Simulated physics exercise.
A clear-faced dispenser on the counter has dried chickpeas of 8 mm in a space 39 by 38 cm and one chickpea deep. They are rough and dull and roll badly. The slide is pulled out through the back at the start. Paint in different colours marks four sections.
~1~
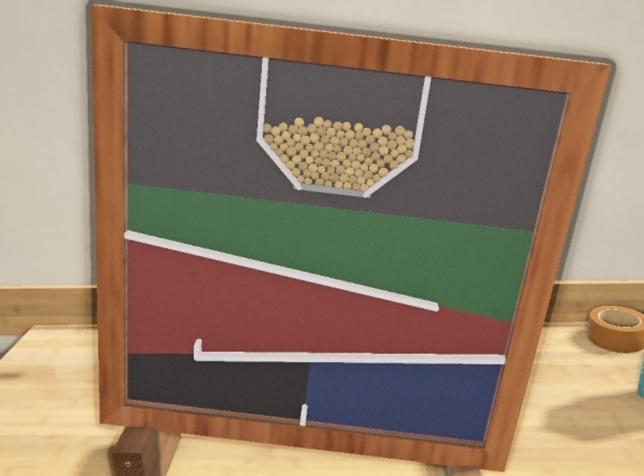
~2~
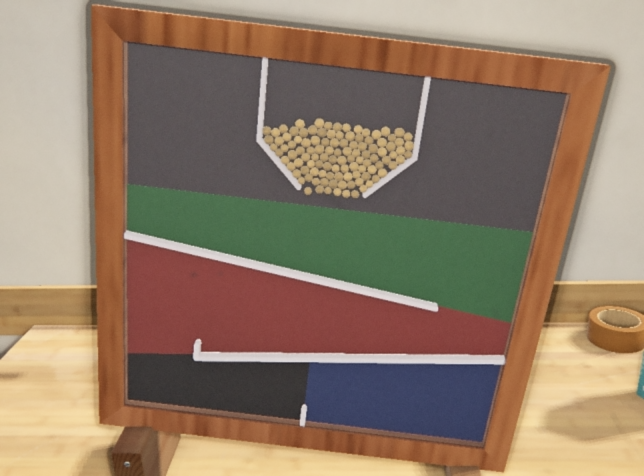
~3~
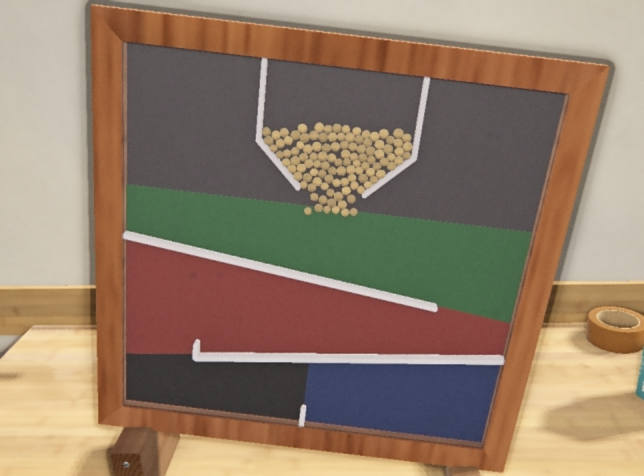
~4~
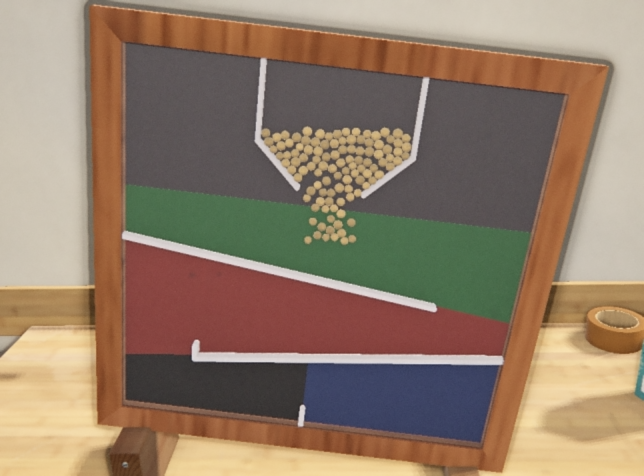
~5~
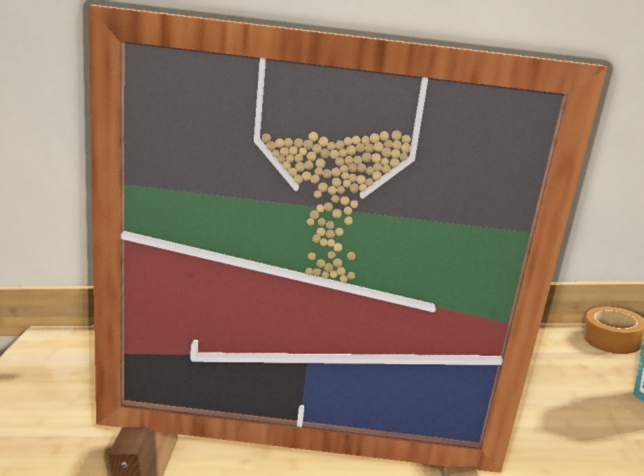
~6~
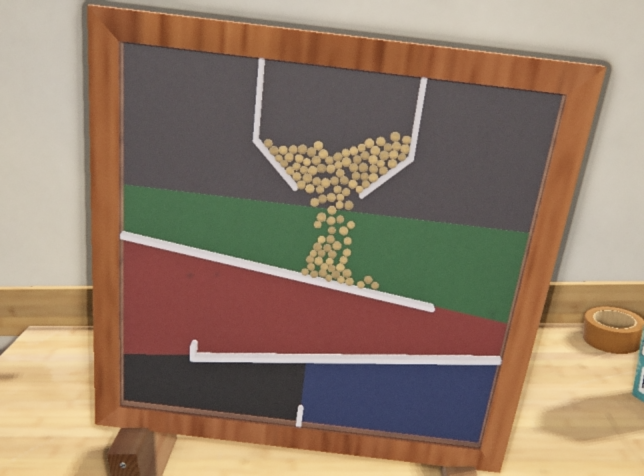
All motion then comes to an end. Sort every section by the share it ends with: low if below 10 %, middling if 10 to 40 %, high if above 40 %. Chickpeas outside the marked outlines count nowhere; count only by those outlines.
Red section: High; blue section: Low; green section: Middling; black section: Low.
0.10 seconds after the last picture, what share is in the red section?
Around 0 percent of the load.
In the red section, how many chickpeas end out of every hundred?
I'd put it at about 70 per cent.
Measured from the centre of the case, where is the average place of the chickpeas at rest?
Offset approx. 9 cm right, 6 cm below.
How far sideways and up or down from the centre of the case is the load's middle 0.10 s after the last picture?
Roughly 2 centimetres to the right and 3 centimetres above.
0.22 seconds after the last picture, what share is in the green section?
Reading: Around 85 per cent of the load.
Then, 0.10 s after the last picture, the chickpeas' middle is 2 cm right of and 3 cm above the centre; green 65 %.
Then, 0.22 s after the last picture, the chickpeas' middle is 4 cm right of and level with the centre; red 5 %, green 85 %.
Then, 0.45 s after the last picture, the chickpeas' middle is 7 cm right of and 4 cm below the centre; red 30 %, green 70 %.
All still 2.5 s after it, red 70 %, blue 0 %, green 30 %, black 0 %.
